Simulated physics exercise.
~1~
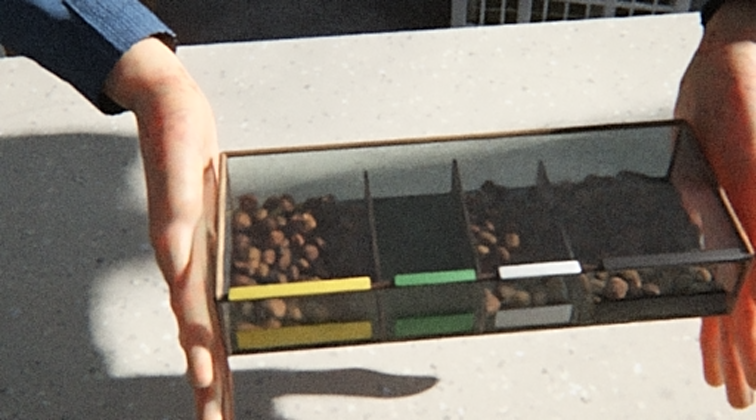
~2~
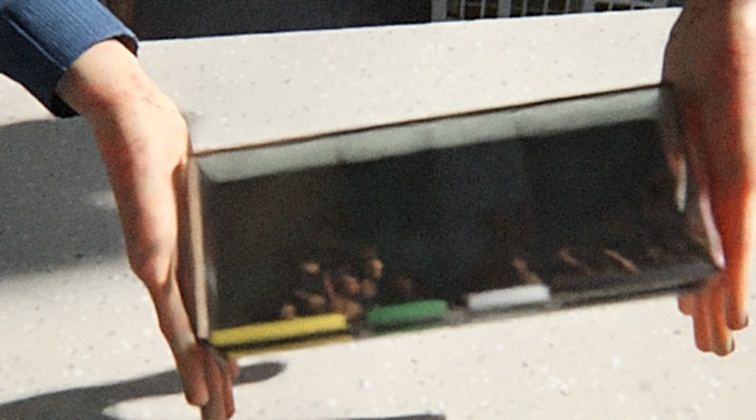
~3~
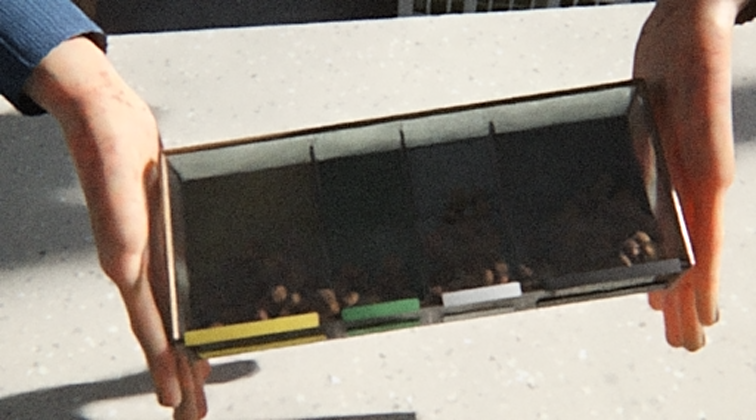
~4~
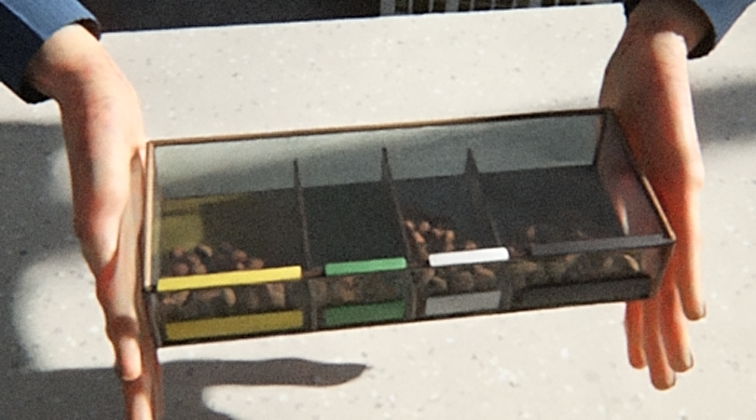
At the start, two hands hold a shallow clear-lidded box by its ends above a pale speckled table, with brown kibble lying in compartments marked yellow, green, white and black. The hands tip the box steeply, and it blurs as pieces tumble down toward the coloured strips. Still tilted, it shows its dividing walls clearly, with kibble gathered along the lower edge. The hands then bring the box back toward level while the view drifts slightly right. At the end, they hold it there, with kibble piled in the yellow, white and black compartments and little in the green.
